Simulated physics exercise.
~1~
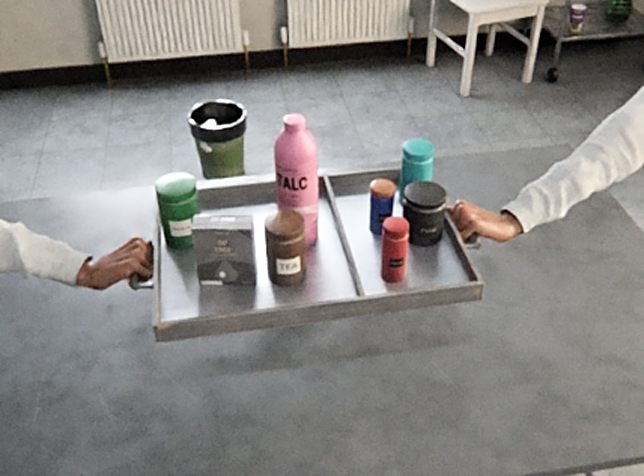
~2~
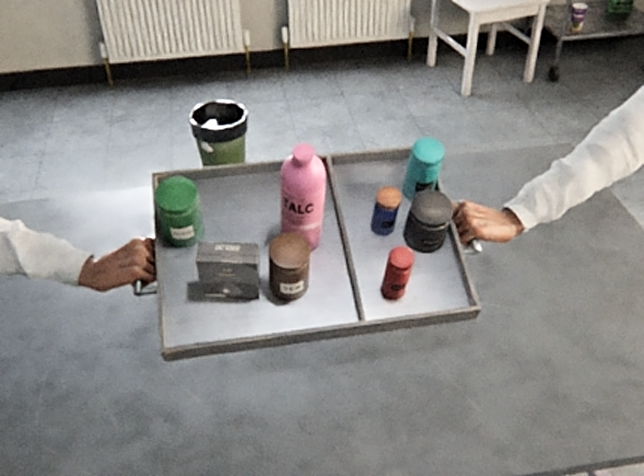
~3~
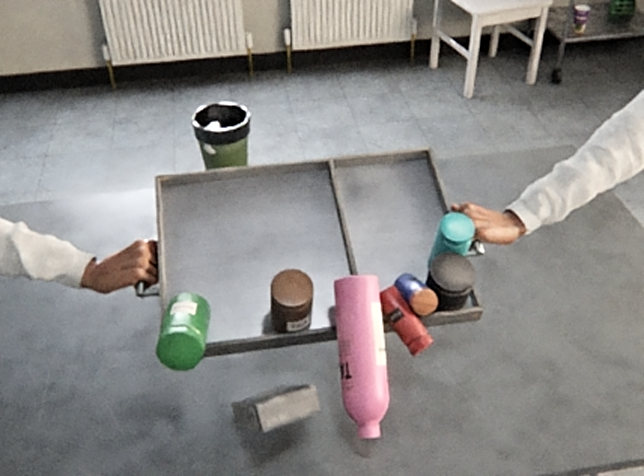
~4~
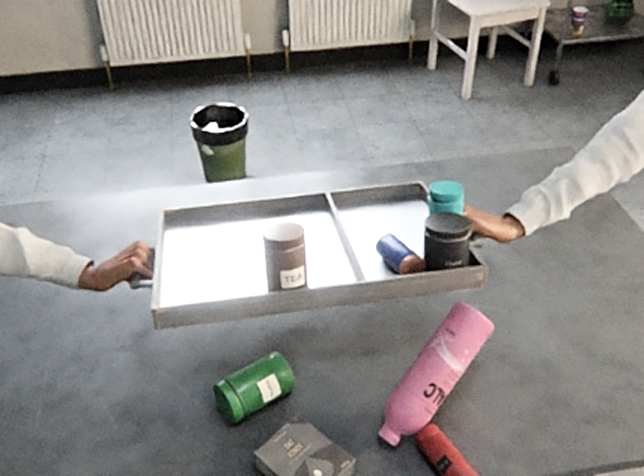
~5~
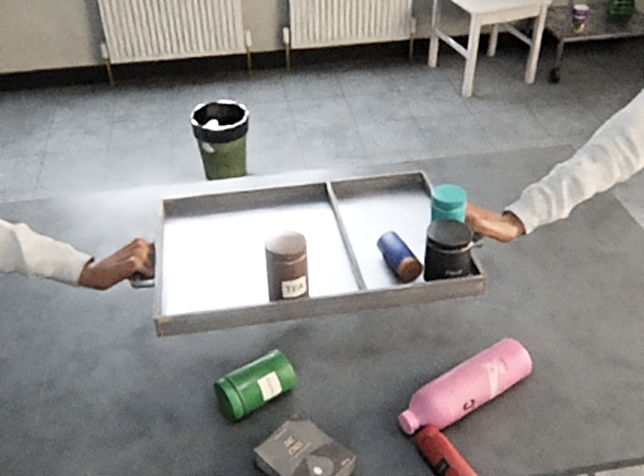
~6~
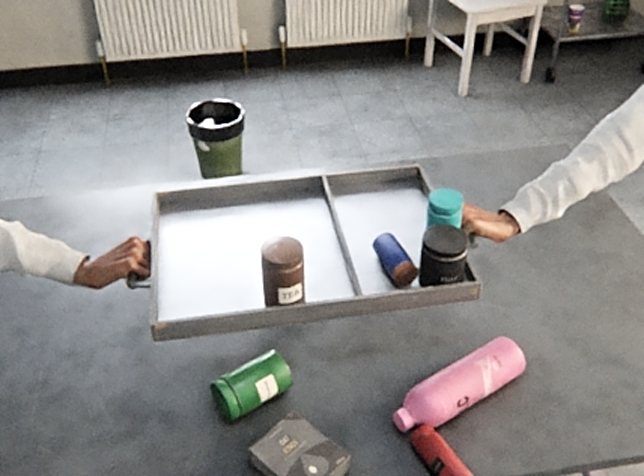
To begin with, two hands hold a divided tray level, carrying a green jar, a grey packet, a pink bottle, a brown jar and several smaller containers. The hands tip the near edge down, and the items start to lean. The grey packet and pink bottle then pitch over the near rim, while the green jar and red shaker topple and follow them to the floor. The tray swings back the other way, leaving the blue shaker on its side. Finally it is held steady with the brown, black and turquoise jars still upright, and the four fallen items lie below.
